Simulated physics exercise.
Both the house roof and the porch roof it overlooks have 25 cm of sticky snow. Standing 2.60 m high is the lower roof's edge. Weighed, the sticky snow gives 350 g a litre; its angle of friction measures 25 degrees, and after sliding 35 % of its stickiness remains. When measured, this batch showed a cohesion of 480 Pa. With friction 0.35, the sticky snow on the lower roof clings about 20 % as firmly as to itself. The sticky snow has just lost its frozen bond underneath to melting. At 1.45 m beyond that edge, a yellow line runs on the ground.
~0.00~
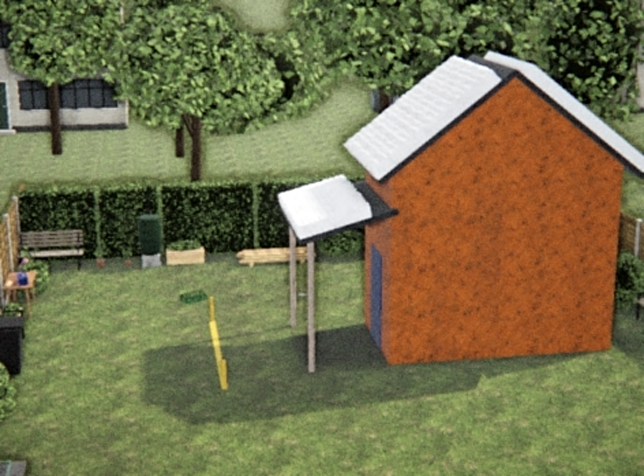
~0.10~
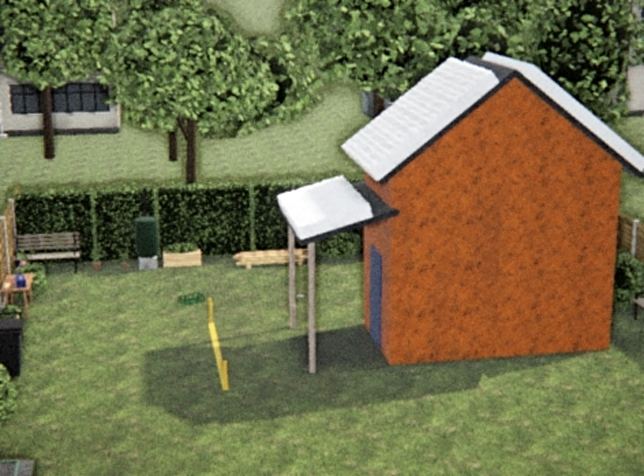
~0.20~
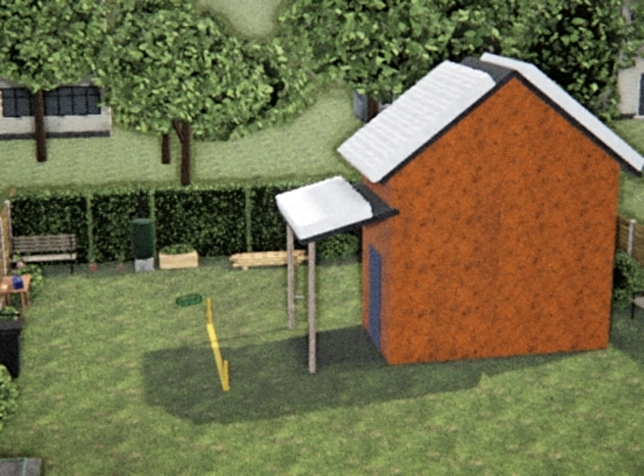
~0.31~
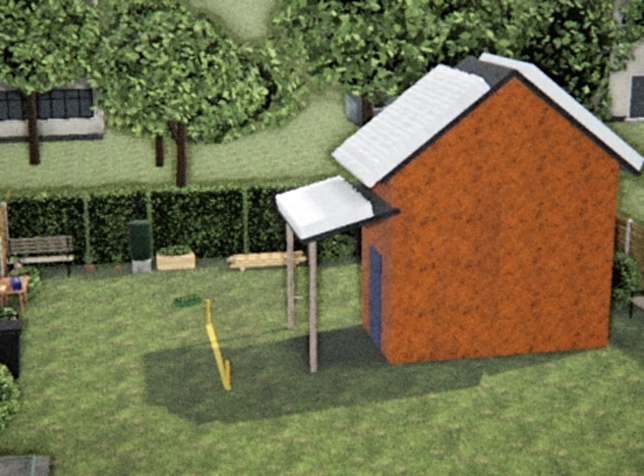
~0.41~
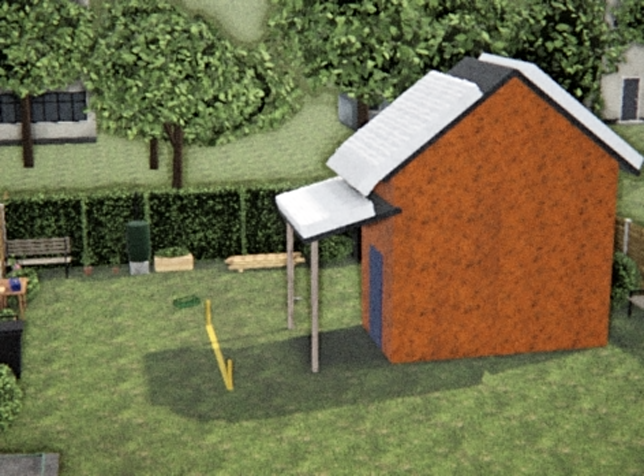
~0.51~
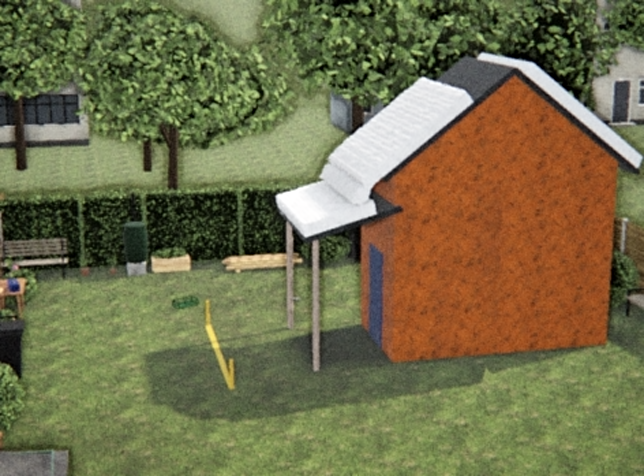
To begin with, a thick white layer of snow covers the sloping roof of an orange-red house and the small porch roof below it. The upper layer slides slowly down to the left, baring dark roof near the ridge, then pushes past the upper edge, bending and cracking over the porch snow.
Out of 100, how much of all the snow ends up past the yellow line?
About 54 %.
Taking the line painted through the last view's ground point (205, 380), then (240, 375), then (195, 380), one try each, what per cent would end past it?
First try around 45 per cent, second around 60 per cent, third around 35 per cent.
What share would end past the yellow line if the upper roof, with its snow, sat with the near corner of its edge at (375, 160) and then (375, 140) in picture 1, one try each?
Roughly 60 per cent first and 60 per cent second.
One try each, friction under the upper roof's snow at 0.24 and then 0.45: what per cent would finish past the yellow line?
About 50 % in the first try and about 30 % in the second.
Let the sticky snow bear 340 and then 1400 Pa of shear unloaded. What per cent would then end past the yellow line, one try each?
First 55 %, second 30 %.
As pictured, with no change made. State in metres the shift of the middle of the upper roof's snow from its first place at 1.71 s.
Distance from start: Around 4.4 m.
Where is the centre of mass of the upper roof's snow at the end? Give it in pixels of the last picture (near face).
Roughly pixel (198, 371) on the near face.
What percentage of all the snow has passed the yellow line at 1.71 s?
I'd put it at roughly 30 %.
After 1.06 s, none is below the lower edge and 0 % is past the line.
After 1.71 s, 64 % is below the lower edge and 29 % is past the line.
After 2.35 s, 84 % is below the lower edge and 54 % is past the line.
After 3.00 s, 86 % is below the lower edge and 54 % is past the line.
After 4.10 s, at the end, 90 % is below the lower edge and 54 % is past the line.
